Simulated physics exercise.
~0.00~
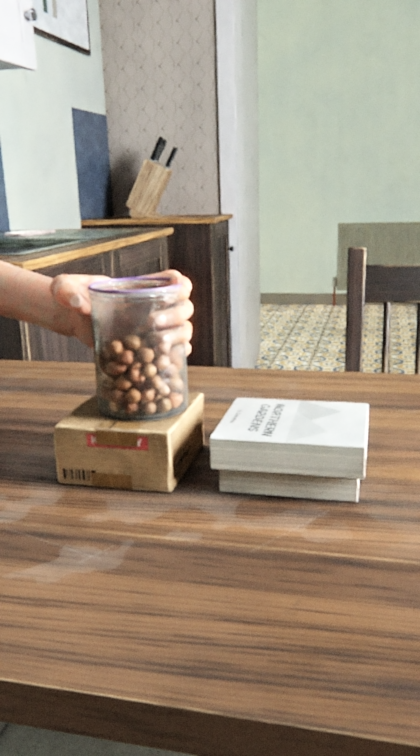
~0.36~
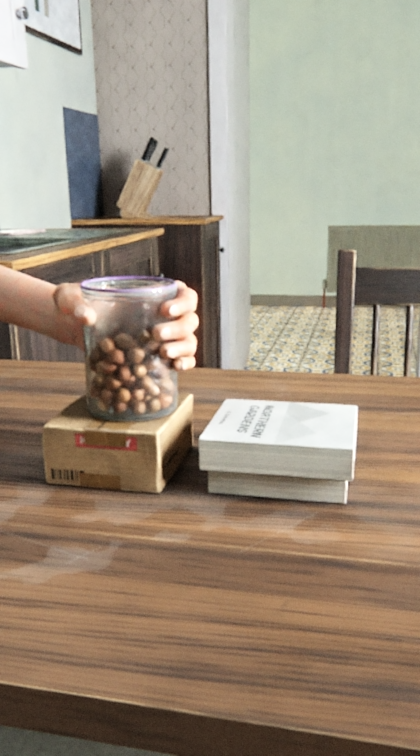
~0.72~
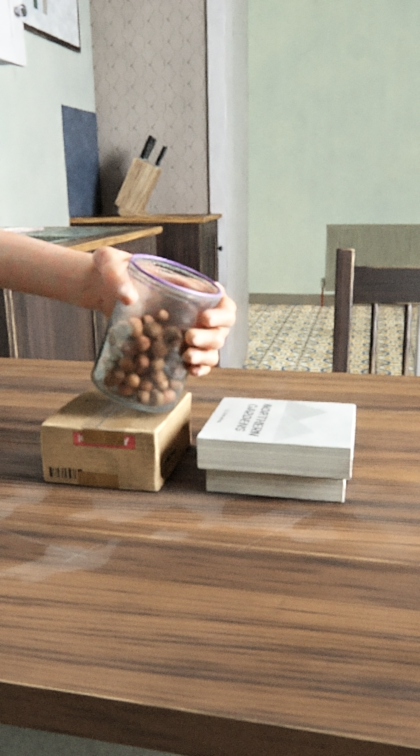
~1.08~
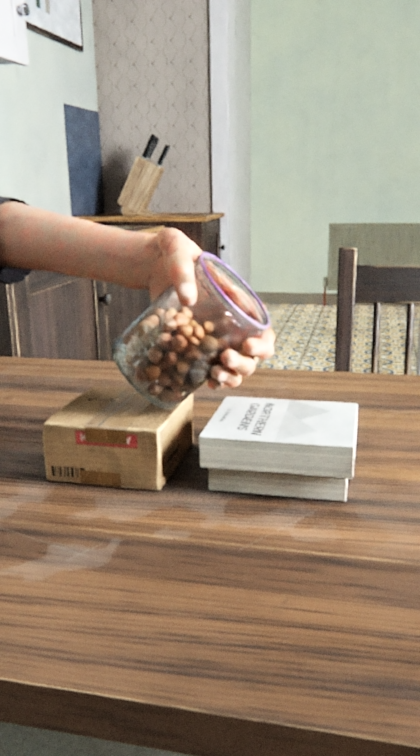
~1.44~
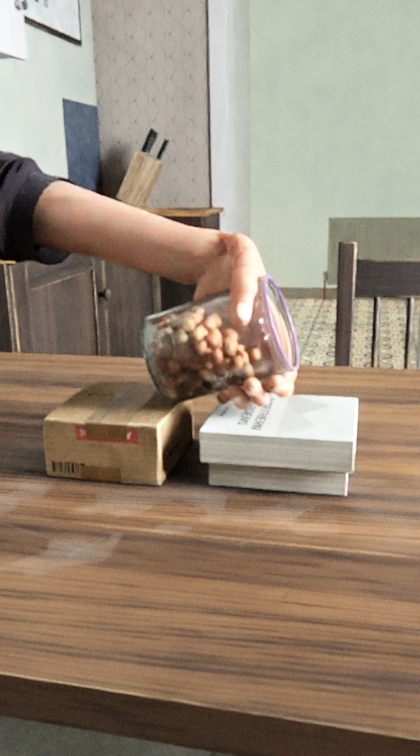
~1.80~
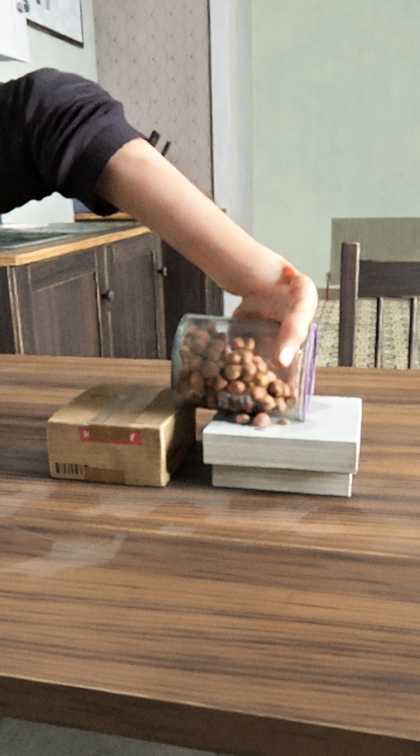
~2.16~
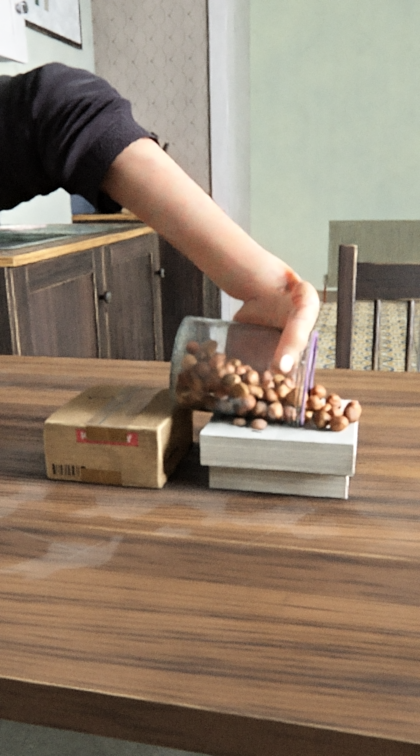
A hand grips a clear jar with a purple rim, partly filled with brown hazelnuts, above a small cardboard box on a wooden table. The slightly swaying view looks across the tabletop toward dark cabinets, a knife block and a pale green wall, with two pale books stacked right of the box. The hand lifts the jar and tips it to the right, and the nuts slide toward its mouth. A dark-sleeved arm reaches over as the jar is lowered on its side onto the books. Finally, a few hazelnuts spill onto the top cover while most remain inside.
